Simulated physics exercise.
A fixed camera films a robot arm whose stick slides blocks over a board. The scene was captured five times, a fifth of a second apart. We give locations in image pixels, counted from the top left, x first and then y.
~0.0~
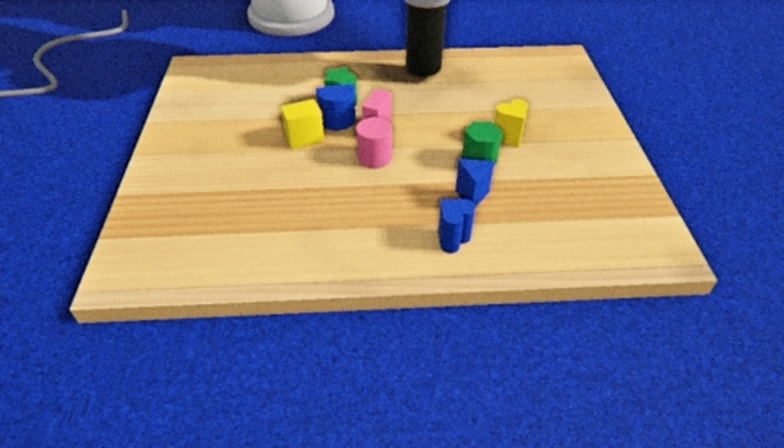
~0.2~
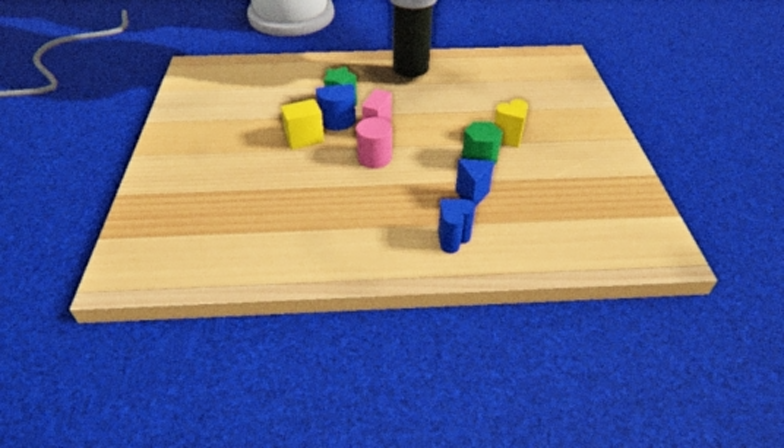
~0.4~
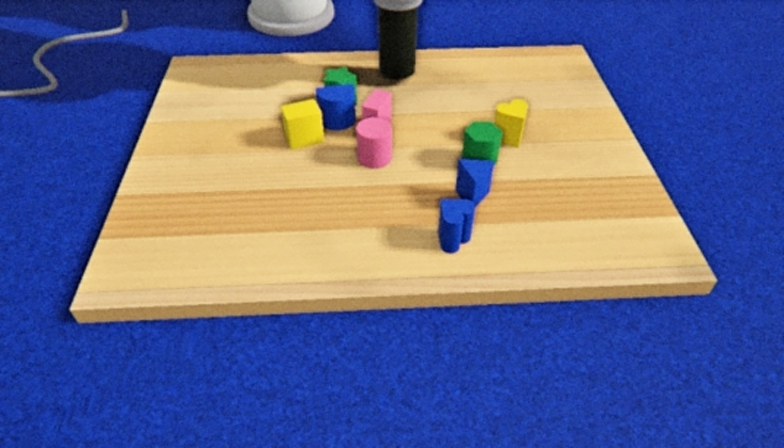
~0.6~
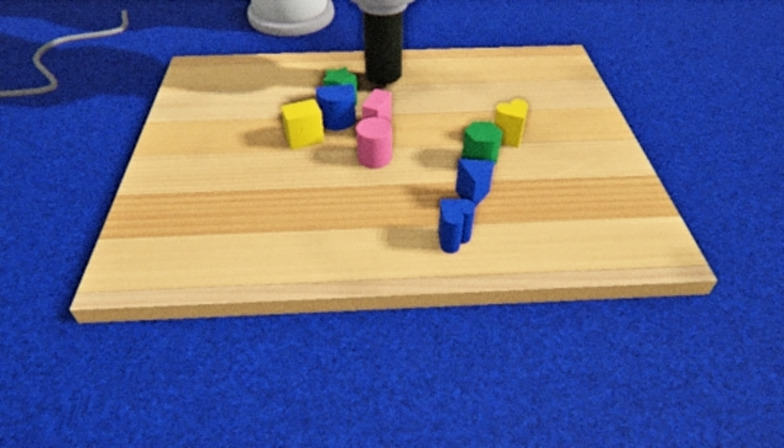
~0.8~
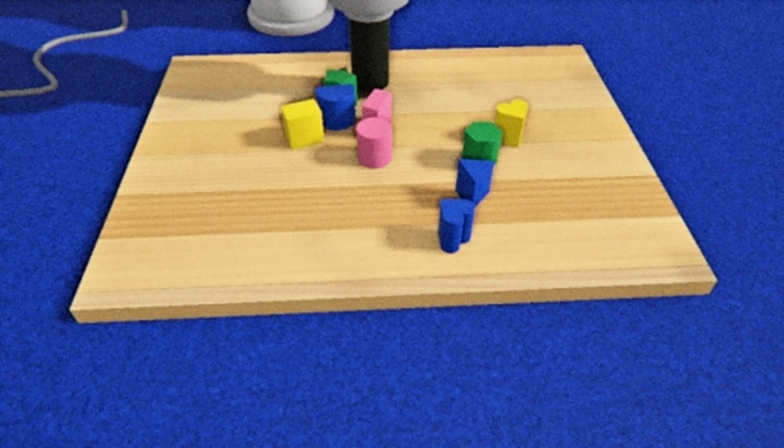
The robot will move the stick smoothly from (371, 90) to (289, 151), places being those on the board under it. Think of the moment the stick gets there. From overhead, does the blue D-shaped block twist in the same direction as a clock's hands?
Final answer: No.
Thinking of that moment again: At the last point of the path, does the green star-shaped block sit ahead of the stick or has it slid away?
Once the path is finished, the green star-shaped block lies beside or behind the stick.
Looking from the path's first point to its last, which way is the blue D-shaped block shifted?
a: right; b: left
I'll go with b - left.
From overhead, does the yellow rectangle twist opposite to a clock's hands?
No, that is not what happens.
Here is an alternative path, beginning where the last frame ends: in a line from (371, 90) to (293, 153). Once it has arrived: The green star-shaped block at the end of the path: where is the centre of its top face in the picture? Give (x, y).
So, by the moment the path ends, you'll find the top centre of the green star-shaped block at (293, 89).
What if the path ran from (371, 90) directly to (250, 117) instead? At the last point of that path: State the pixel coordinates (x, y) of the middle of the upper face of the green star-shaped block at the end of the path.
It ends at (271, 101).
On the path given first. One third of the way, stick (345, 100); blue D-shaped block (333, 98); green star-shaped block (311, 84), turned 15° clockwise.
Two thirds of the way, stick (317, 120); yellow rectangle (288, 117), turned 25° clockwise; blue D-shaped block (330, 115), turned 20° anticlockwise; green star-shaped block (284, 92), turned 55° clockwise.
At the end, stick (288, 142); yellow rectangle (260, 138), turned 55° clockwise; blue D-shaped block (330, 119), turned 40° anticlockwise; green star-shaped block (281, 93), turned 75° clockwise; pink rectangle still.
